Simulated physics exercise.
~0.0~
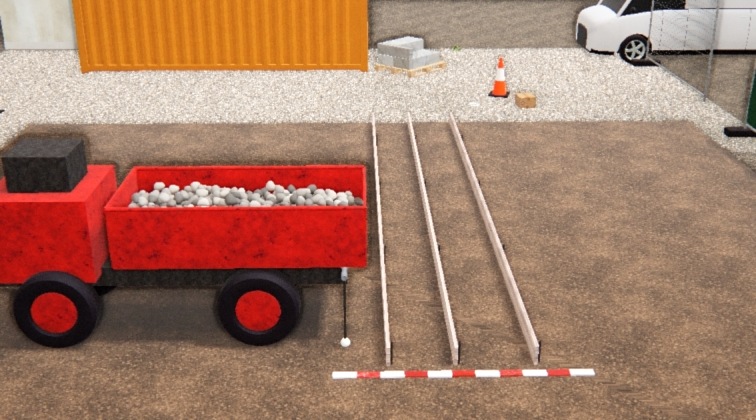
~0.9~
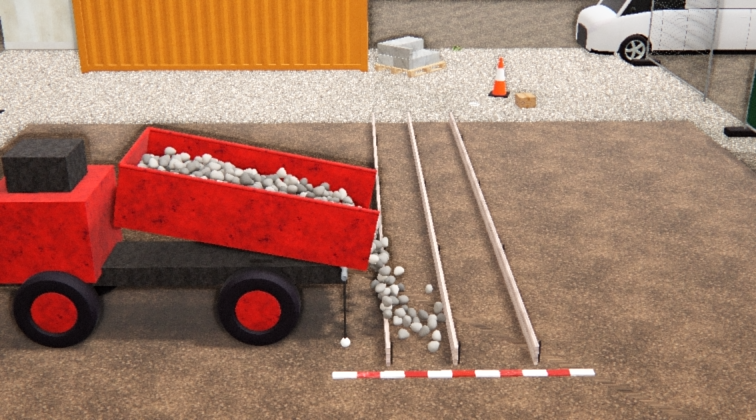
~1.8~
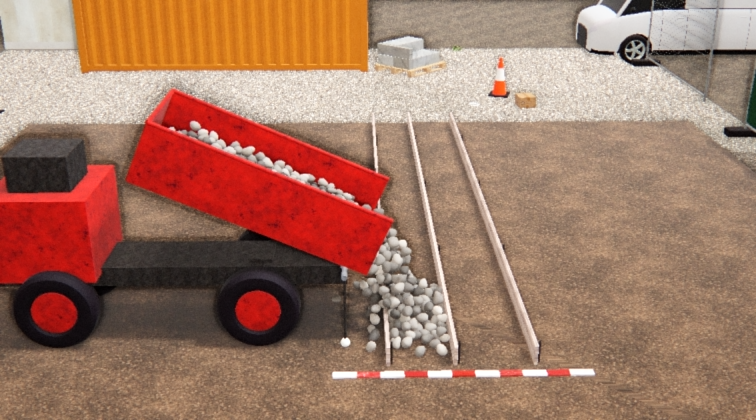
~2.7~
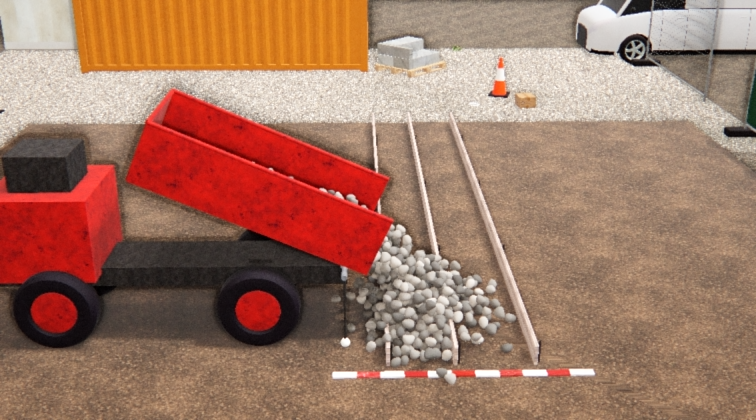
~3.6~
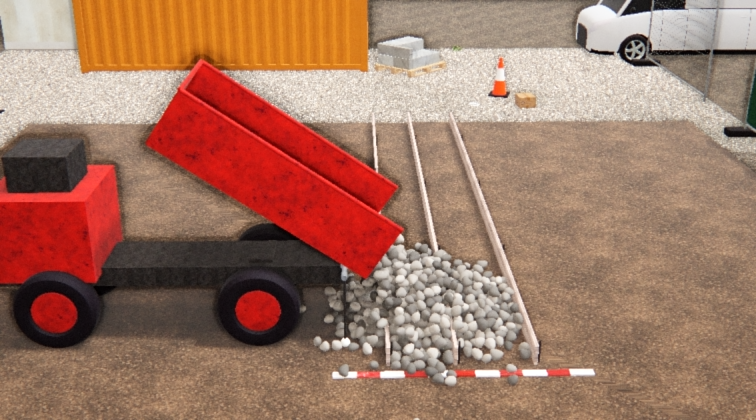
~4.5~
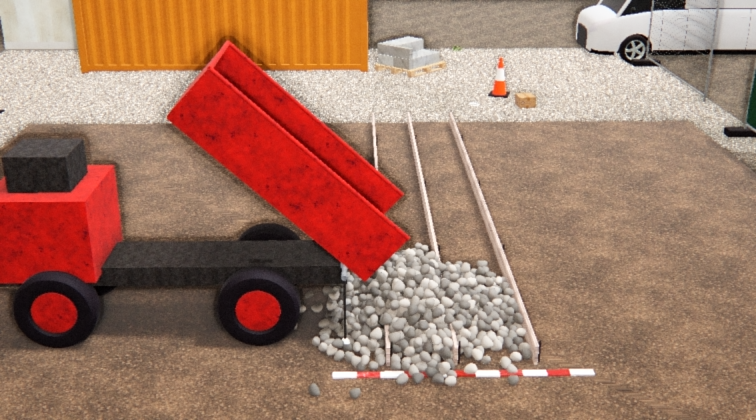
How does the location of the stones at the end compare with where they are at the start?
At the start the stones lie inside the red body of the truck. At the end they are lower and further right, heaped on the ground behind the truck and across the boards.
